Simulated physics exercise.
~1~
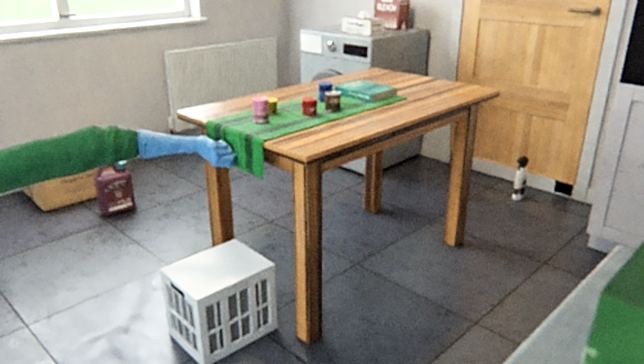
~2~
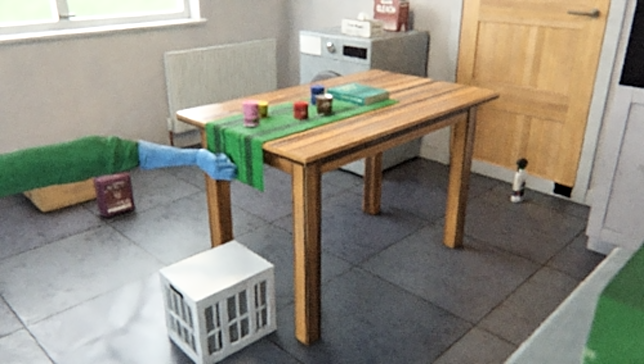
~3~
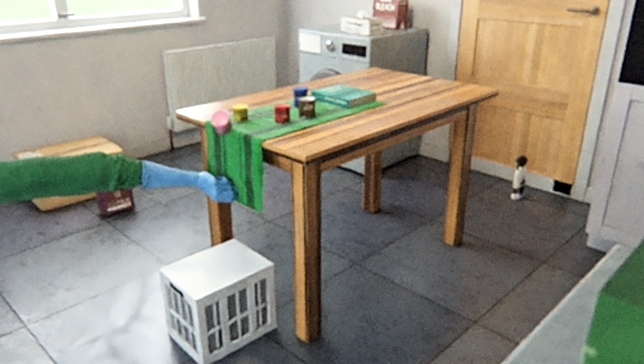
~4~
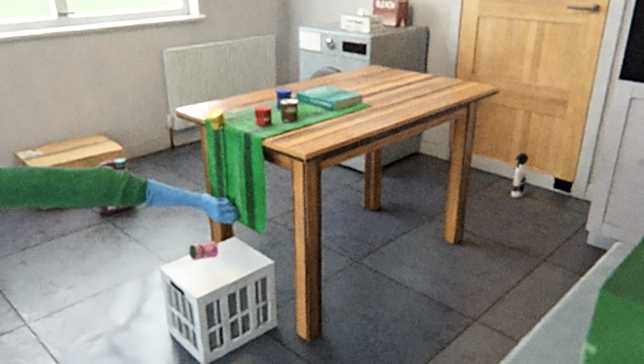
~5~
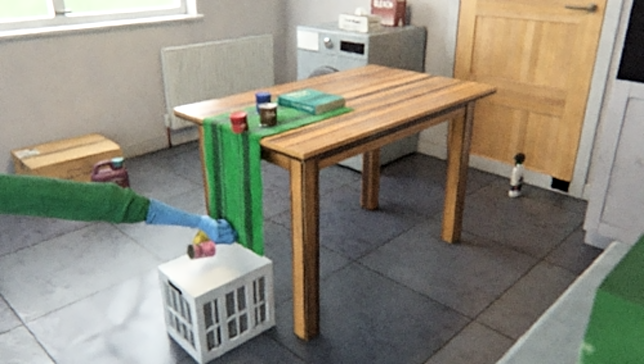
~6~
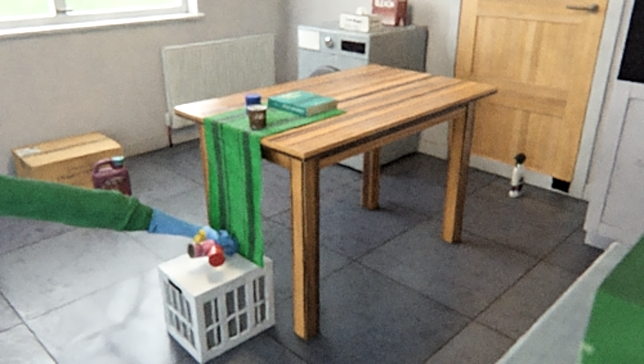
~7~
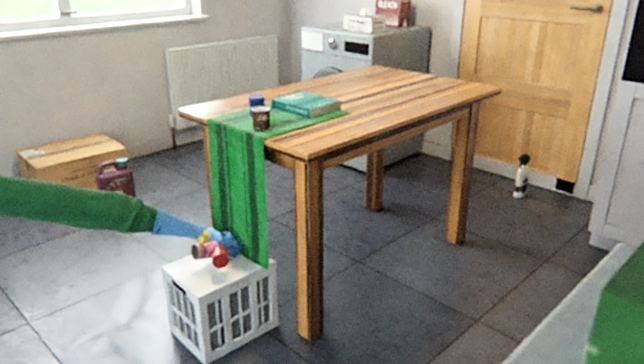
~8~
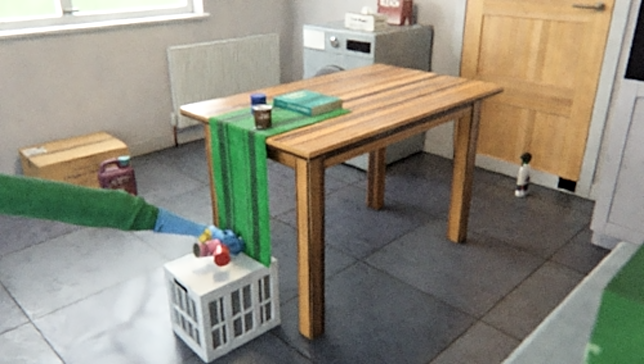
A green-sleeved arm in a blue glove reaches in from the left of a grey-tiled kitchen, seen from slightly above by a gently swaying camera, and grips a green cloth on a wooden table. Small pots and cans in pink, yellow, red, blue and brown stand on it beside a teal book-like object, with a white crate below. The hand pulls the cloth down, carrying everything leftward. The pink can leans and drops onto the crate, followed by the yellow pot, then the red. Finally the hand holds the hem at the crate, while the blue and brown cans remain standing above.
